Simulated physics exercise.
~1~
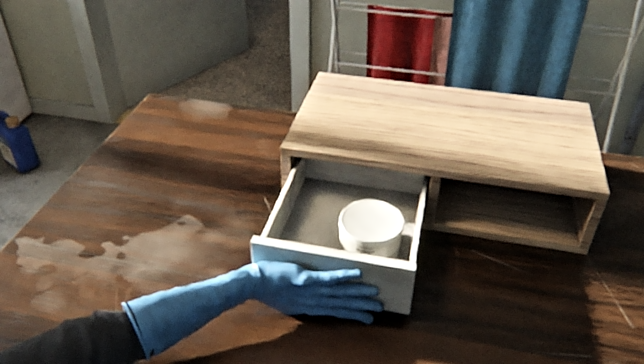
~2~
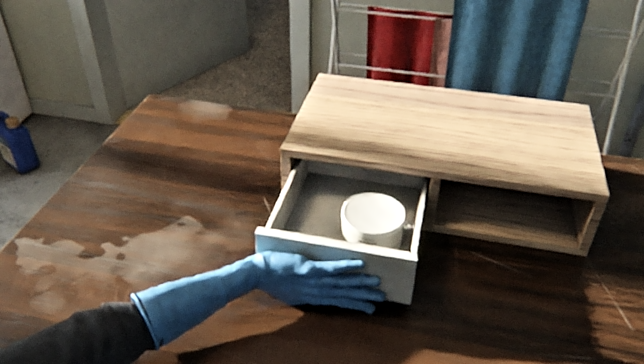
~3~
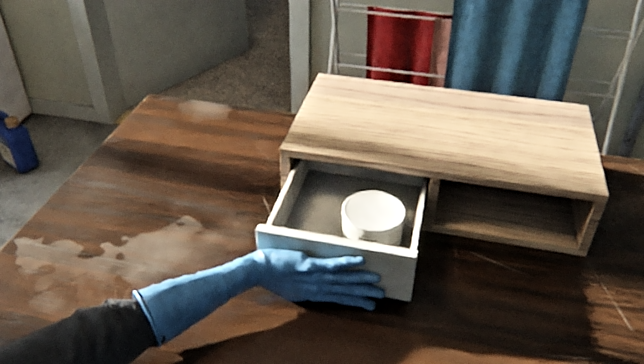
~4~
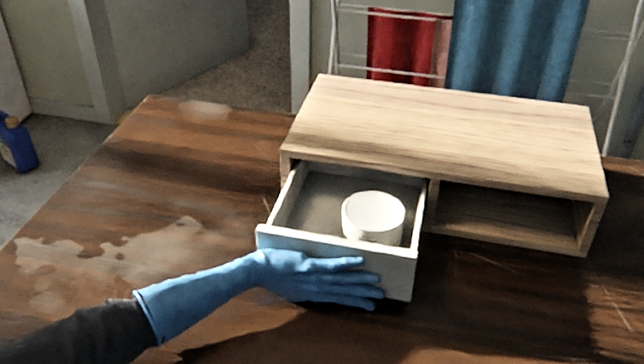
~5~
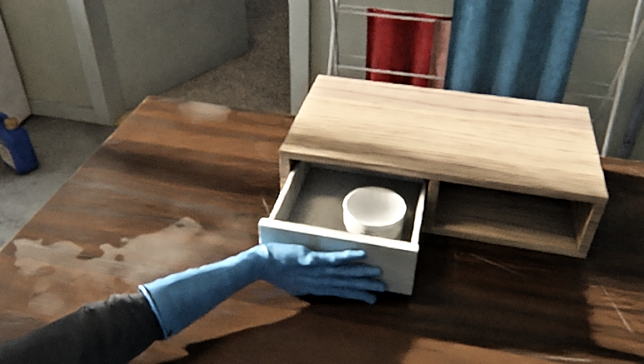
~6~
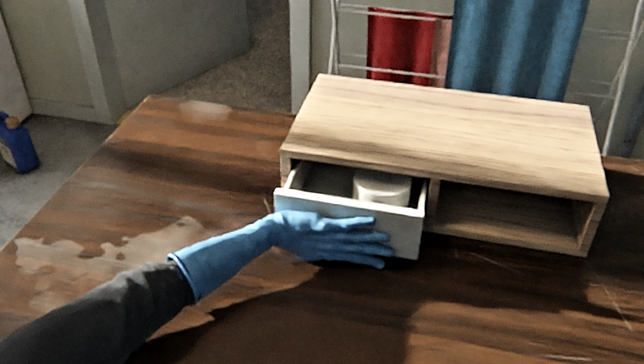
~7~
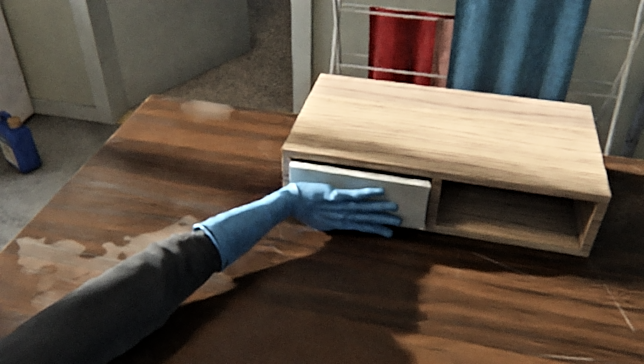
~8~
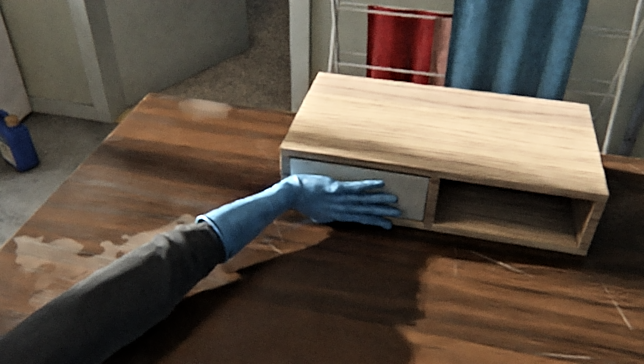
On a stained wooden table, a blue-gloved hand pushing a drawer holding a white tub into a pale chest until it shuts flush.
